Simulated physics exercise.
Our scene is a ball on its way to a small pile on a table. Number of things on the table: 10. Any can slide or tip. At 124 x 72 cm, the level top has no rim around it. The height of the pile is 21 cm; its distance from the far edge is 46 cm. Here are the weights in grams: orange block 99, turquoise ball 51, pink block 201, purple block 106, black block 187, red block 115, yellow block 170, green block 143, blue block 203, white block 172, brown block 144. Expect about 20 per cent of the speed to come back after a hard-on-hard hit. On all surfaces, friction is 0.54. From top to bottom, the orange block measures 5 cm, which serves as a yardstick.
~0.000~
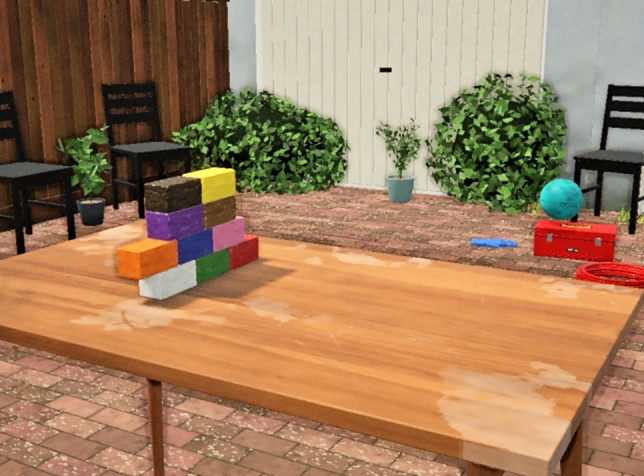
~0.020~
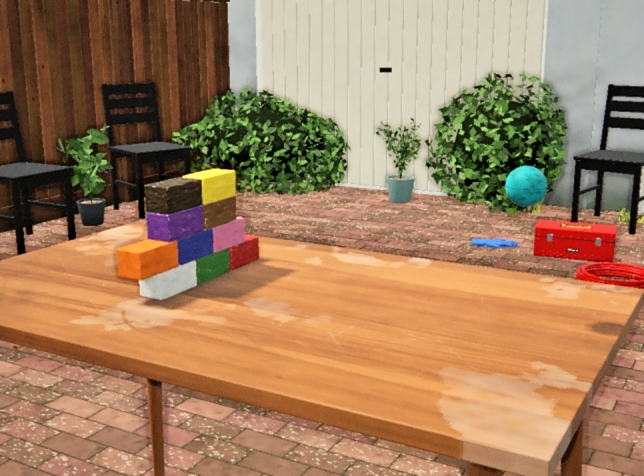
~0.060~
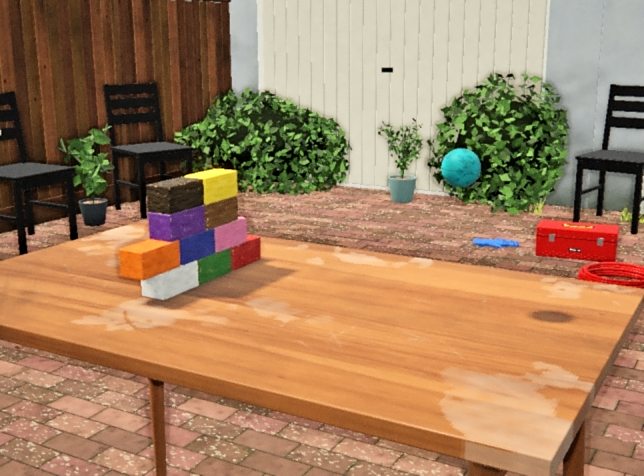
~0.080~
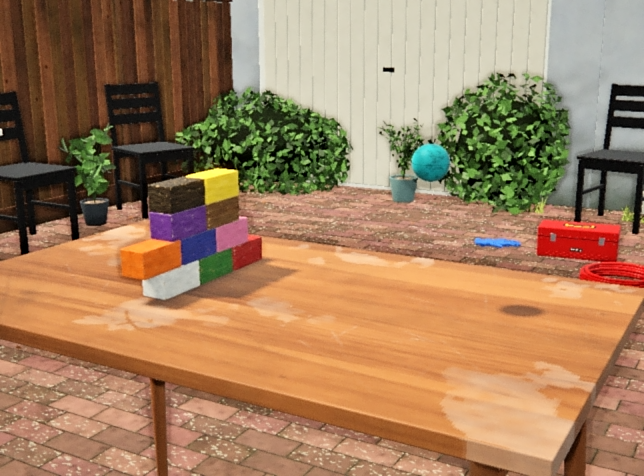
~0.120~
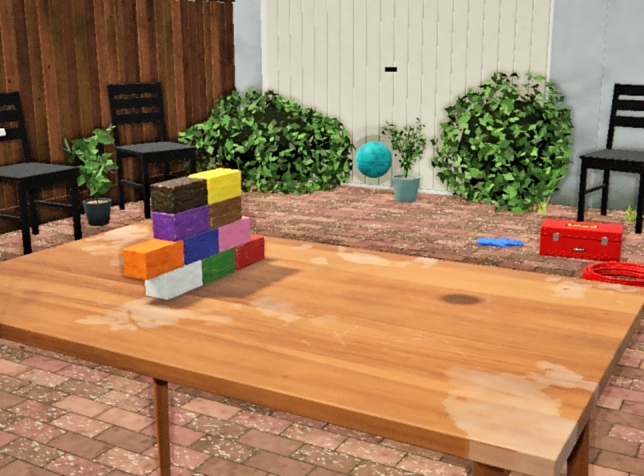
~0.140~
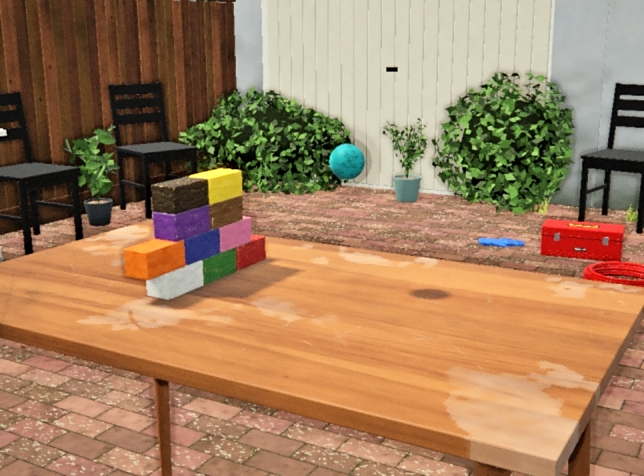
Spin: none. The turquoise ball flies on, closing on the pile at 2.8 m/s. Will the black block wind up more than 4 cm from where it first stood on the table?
No.
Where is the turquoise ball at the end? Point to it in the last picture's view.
Near (278, 256).
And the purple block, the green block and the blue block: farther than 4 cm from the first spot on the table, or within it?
Here is how it goes: The purple block remains near its start; next, the green block remains near its start; last, the blue block remains near its start.
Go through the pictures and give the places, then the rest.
In the first frame, 62 cm short of the pile; turquoise ball (561, 200); black block (174, 194).
In the second frame, 57 cm short of the pile; turquoise ball (526, 186); purple block (176, 222).
In the third frame, 45 cm short of the pile; turquoise ball (461, 168); yellow block (211, 186).
In the fourth frame, 39 cm short of the pile; turquoise ball (431, 163); blue block (190, 245).
In the fifth frame, 28 cm short of the pile; turquoise ball (374, 160); brown block (216, 211).
In the sixth frame, 22 cm short of the pile; turquoise ball (347, 162); black block (181, 195).
By 0.24 s, turquoise ball near (248, 194).
By 0.34 s, turquoise ball near (261, 239); yellow block tilted 16°; brown block tilted 16°.
By 0.54 s, turquoise ball near (275, 256); yellow block on its side; brown block on its side.
By 0.64 s, black block resting near (180, 195).
When it is over (1.0 s), lying over on the table, yellow block and brown block; the other 8 within 4 cm of the start. End places, in pixels of the last picture, black block near (180, 195).
